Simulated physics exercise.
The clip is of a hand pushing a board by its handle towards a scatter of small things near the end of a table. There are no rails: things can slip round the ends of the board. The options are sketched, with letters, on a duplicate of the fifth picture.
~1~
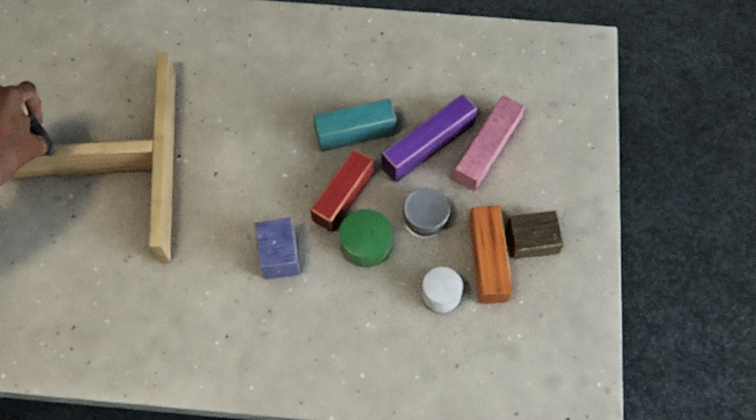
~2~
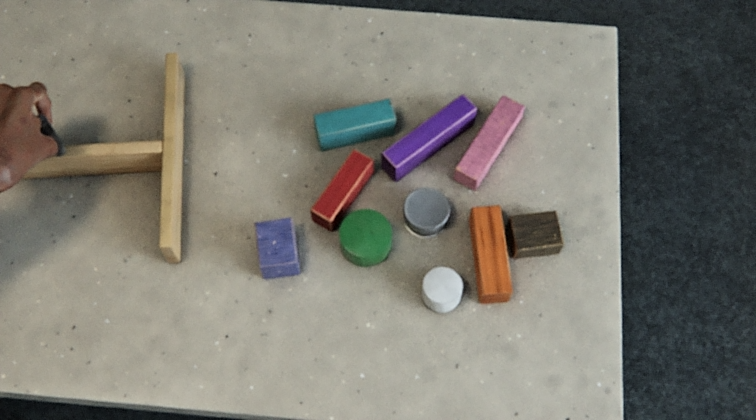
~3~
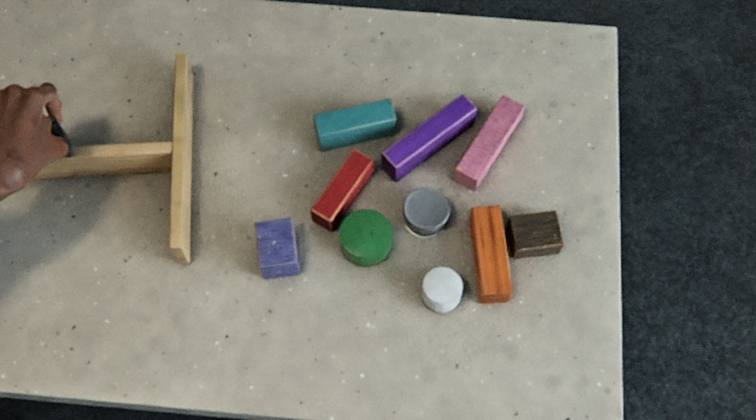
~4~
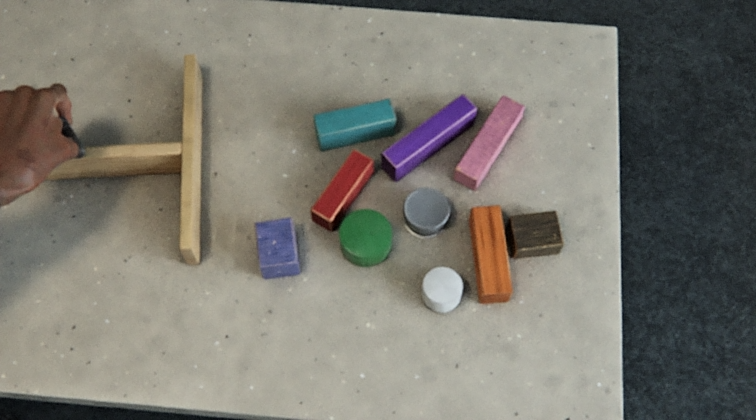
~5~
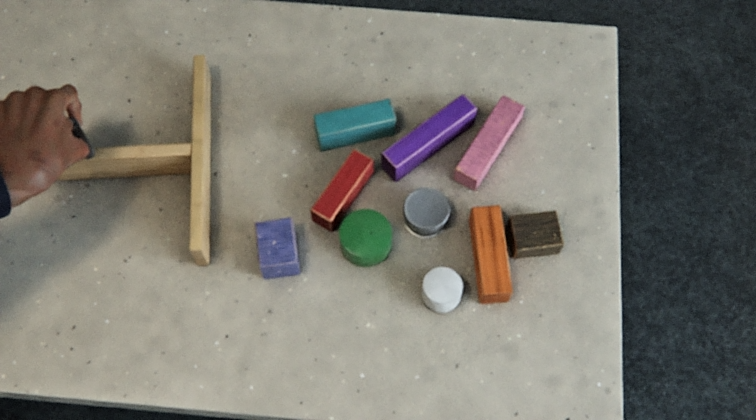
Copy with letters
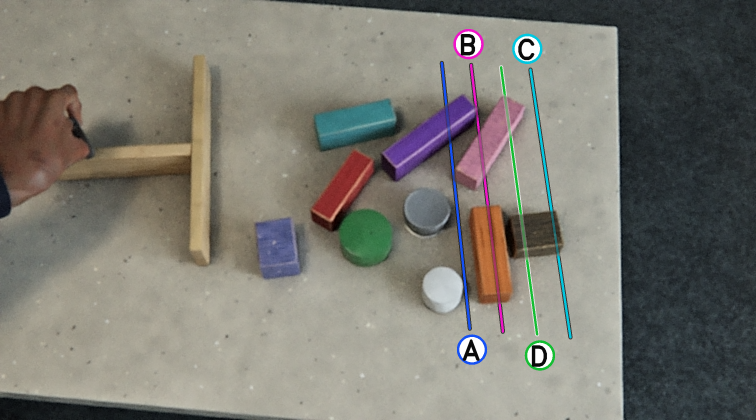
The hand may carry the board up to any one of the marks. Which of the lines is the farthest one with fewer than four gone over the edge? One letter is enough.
It can go as far as C.
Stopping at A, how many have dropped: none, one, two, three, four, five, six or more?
By then, none.
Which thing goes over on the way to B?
It is the black block.
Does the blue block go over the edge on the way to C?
No.
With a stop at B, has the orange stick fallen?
No.
On the marked copy, A at (455, 187); B at (486, 190); C at (549, 195); D at (518, 193).
With C. Early on, board (323, 158); blue block (353, 255); turquoise bar (370, 126).
Further on, board (449, 168); black block (604, 236); orange stick (565, 254).
At the end, board (551, 176); orange stick over the edge; black block over the edge; three fallen.
As for the rest, A is within the limit but short; B is within the limit but short; D is within the limit but short.
